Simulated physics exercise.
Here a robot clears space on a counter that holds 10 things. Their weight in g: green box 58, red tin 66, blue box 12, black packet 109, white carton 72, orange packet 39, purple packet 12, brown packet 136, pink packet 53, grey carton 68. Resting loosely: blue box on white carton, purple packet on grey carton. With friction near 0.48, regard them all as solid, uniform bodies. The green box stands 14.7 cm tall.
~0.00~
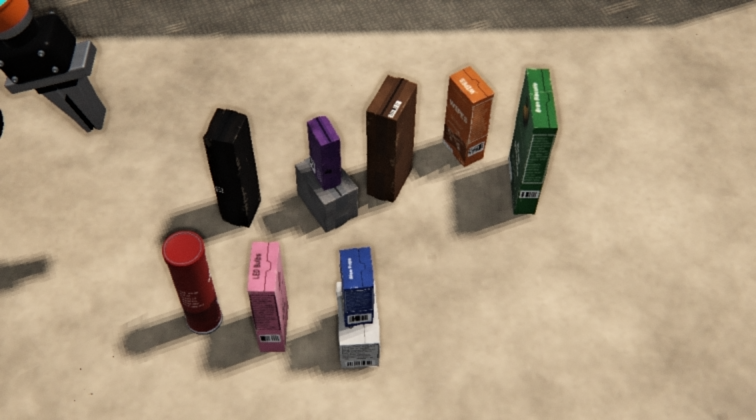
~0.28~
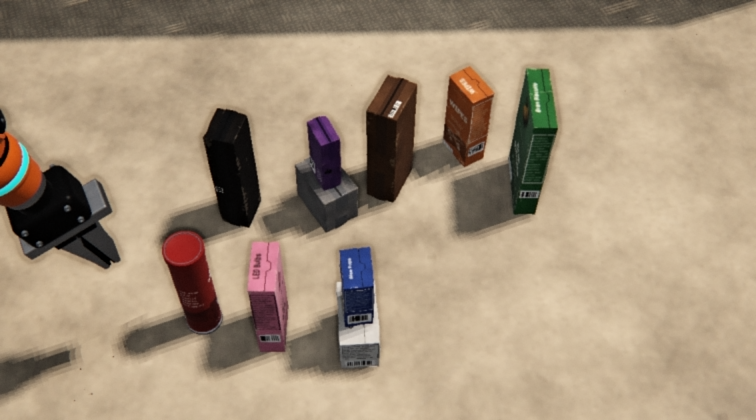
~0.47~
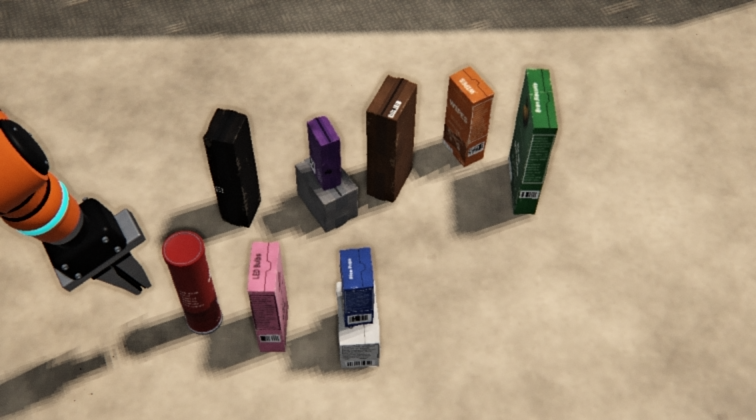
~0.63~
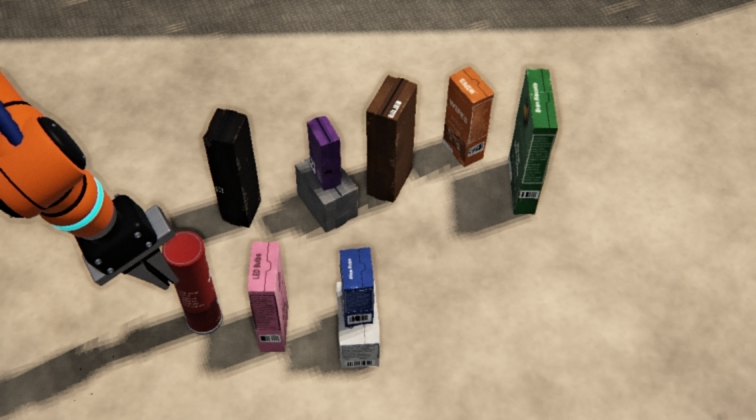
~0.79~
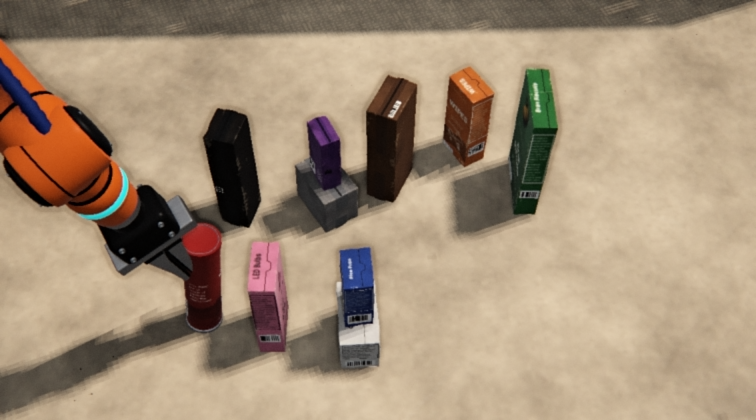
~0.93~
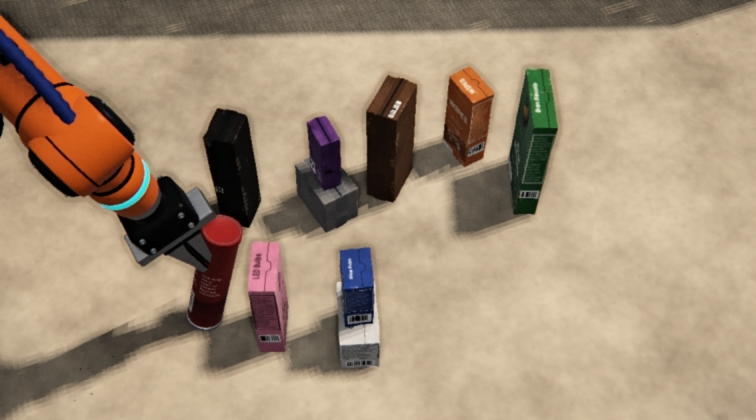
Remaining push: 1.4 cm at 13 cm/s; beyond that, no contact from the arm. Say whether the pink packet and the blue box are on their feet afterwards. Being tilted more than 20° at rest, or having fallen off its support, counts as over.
At the end the pink packet is erect and the blue box is erect.
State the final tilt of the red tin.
Close to 90 degrees off vertical in the end.
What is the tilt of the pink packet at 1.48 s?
Roughly 0 degrees from upright.
Around 1.18 s, off upright red tin 57°.
Around 1.48 s, off upright red tin 90°.
Around 1.93 s, off upright red tin 90°.
At rest, past 20° or fallen, red tin. Standing, black packet, grey carton, brown packet, orange packet, pink packet, green box, white carton, purple packet and blue box.
